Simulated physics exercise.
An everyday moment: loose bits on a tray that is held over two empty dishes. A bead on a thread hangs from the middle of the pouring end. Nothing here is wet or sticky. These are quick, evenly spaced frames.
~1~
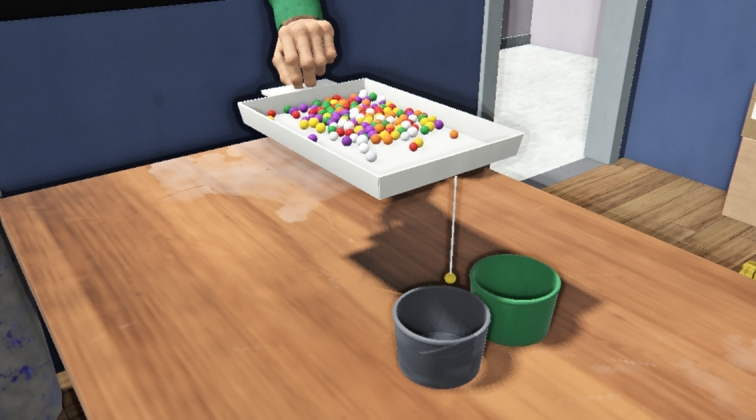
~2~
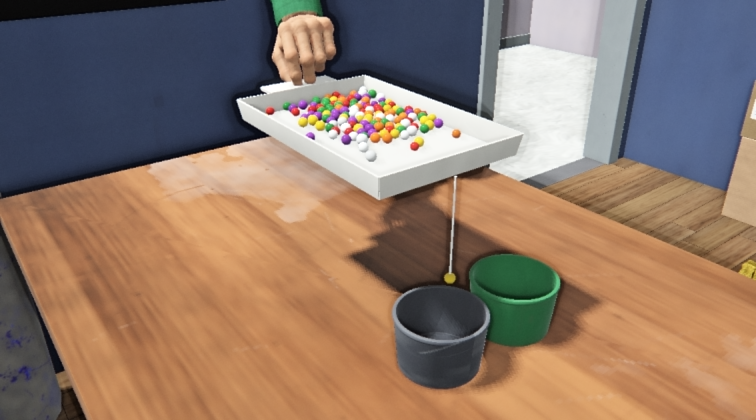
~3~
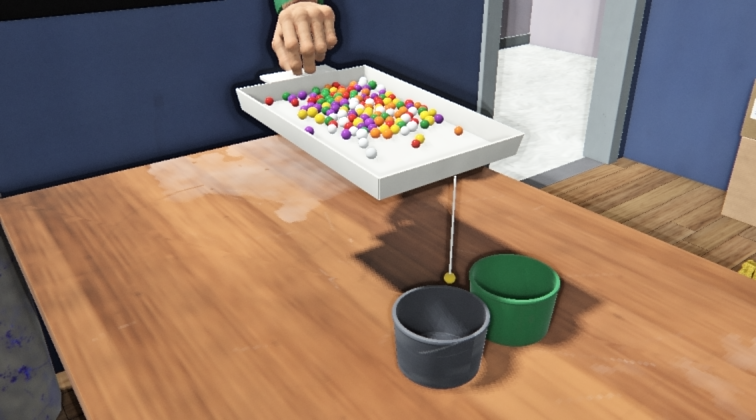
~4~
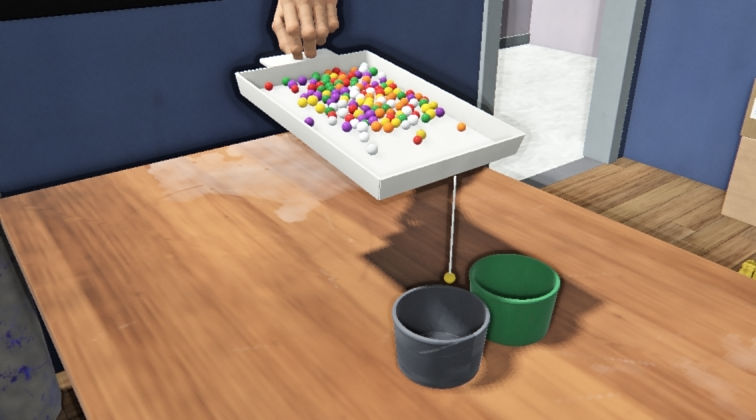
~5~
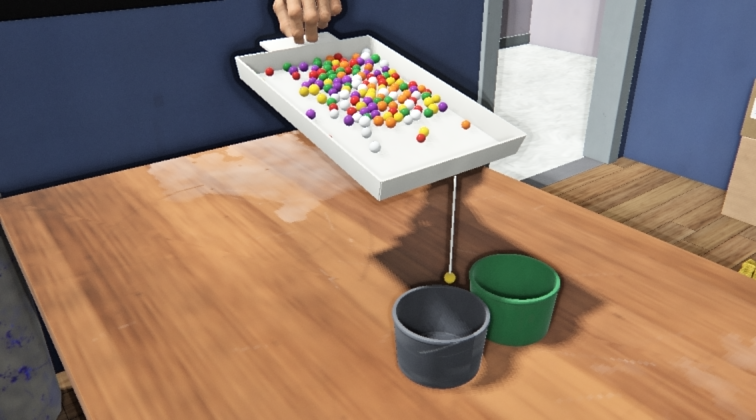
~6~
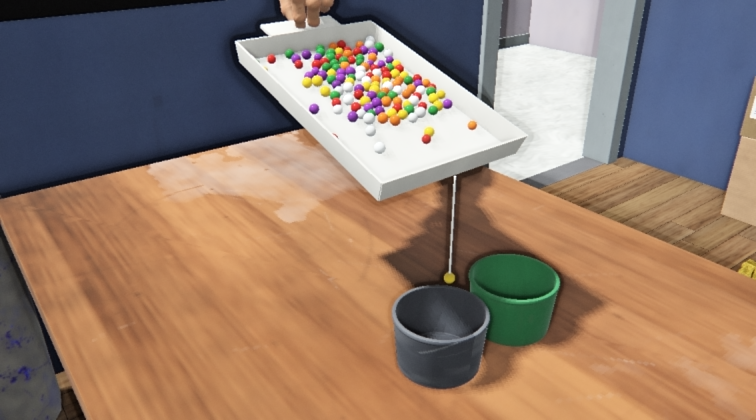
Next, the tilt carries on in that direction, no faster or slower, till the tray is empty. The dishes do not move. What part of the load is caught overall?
Caught overall: Only the smaller part.
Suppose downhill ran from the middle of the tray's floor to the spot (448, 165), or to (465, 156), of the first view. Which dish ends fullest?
First the right dish, then the right-hand dish.
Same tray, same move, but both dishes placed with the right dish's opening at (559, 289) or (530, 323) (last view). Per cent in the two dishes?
In turn 60 and 70 in a hundred.
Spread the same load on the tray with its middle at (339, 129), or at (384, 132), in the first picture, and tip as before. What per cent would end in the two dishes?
Near 20 % and 30 %.
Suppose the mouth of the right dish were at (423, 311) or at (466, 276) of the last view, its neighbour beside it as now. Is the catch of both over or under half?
In turn: The smaller part; not half.
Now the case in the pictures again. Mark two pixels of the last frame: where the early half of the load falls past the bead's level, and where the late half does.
First near (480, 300), later near (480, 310).
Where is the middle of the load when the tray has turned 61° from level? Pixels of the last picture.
At about (452, 154).
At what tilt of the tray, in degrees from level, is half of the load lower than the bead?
Near 105 degrees.
Just after the last frame, tray tipped steeply; the larger part on the tray; just a few outside both; about a tenth in the air.
A moment on, tray tipped right over; roughly a third on the tray; about a tenth in the left dish; just a few in the right dish; roughly a quarter outside both; roughly a third in the air.
Further on, tray tipped past a quarter turn; about a tenth in the left dish; about a tenth in the right dish; the larger part outside both.
When it is over, tray tipped past a quarter turn; about a tenth in the left dish; about a tenth in the right dish; the larger part outside both.
